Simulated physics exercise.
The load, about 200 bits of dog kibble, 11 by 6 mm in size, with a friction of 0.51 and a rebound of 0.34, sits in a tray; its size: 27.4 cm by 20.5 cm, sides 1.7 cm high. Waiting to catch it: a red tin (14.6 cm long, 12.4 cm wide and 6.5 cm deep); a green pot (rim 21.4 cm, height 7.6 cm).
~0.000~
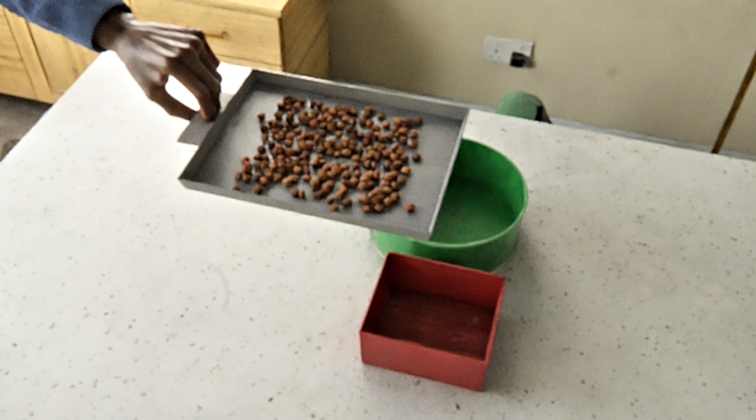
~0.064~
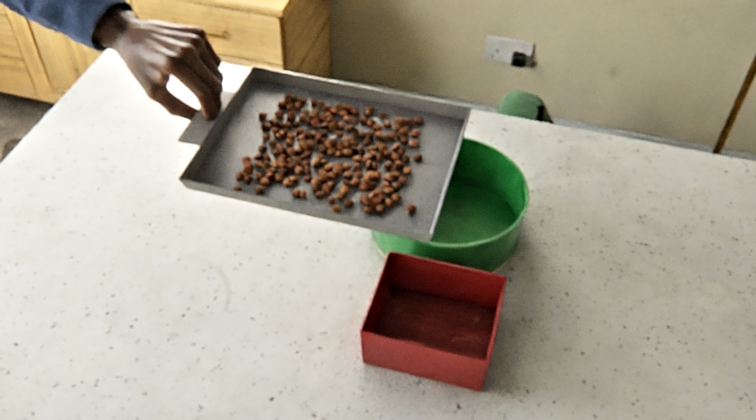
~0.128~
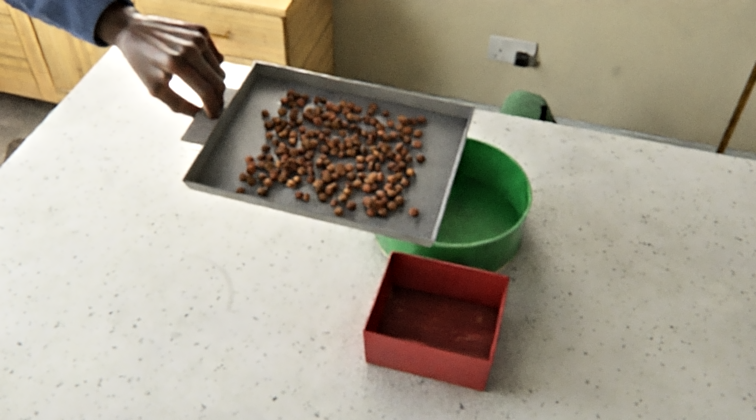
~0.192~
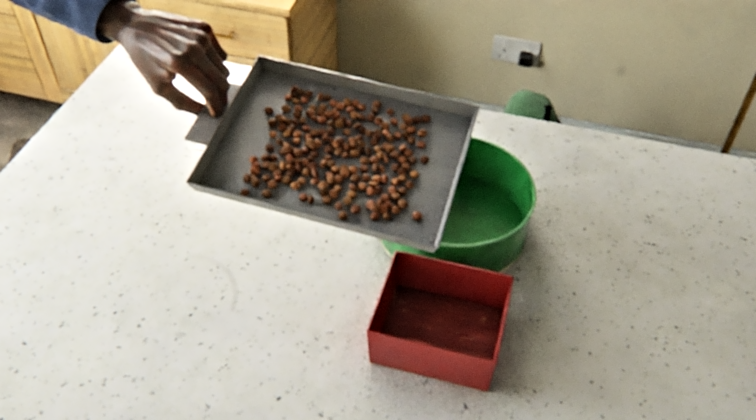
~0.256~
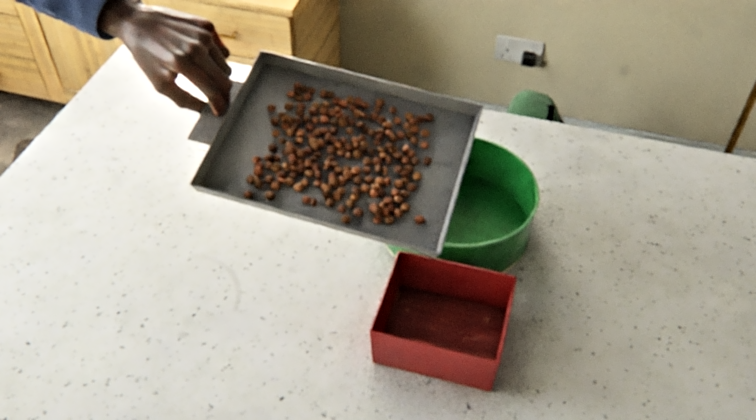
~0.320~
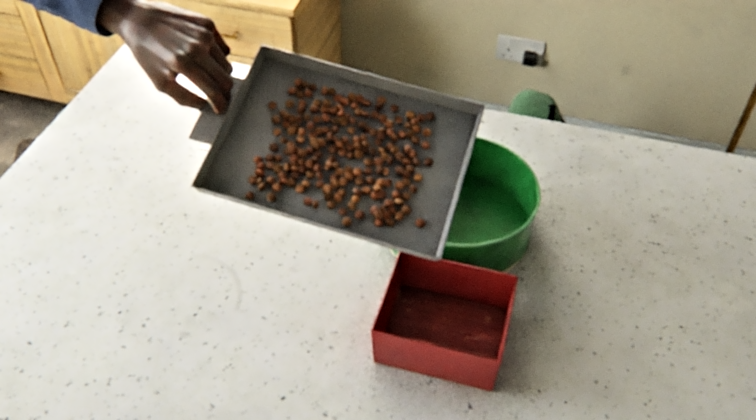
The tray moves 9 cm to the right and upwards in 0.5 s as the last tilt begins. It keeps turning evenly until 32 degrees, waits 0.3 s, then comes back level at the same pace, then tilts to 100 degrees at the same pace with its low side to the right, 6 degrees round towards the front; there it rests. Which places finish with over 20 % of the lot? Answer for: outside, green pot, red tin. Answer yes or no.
Outside everything: No; in the green pot: No; in the red tin: Yes.
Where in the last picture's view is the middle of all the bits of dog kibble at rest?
At about (443, 318).
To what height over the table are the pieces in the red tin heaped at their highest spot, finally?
Roughly 2.0 cm.
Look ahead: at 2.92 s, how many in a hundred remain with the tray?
Some 60 per cent of the load.
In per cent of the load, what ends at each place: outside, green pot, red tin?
Outside 15; green pot 10; red tin 80.
After 1.32 s, tilt 16 degrees; tray 100 %; middle of all pieces on or above the table near (359, 201).
After 2.15 s, tilt 25 degrees; tray 100 %; middle of all pieces on or above the table near (428, 191).
After 2.92 s, tilt 70 degrees; red tin 35 %, tray 60 %; middle of all pieces on or above the table near (453, 271).
Then, at 3.65 s, tilt 100 degrees; green pot 10 %, red tin 80 %, outside 15 %; middle of all pieces on or above the table near (442, 314).
In the end, at 4.3 s, green pot 10 %, red tin 80 %, tray 0 %, outside 15 %.
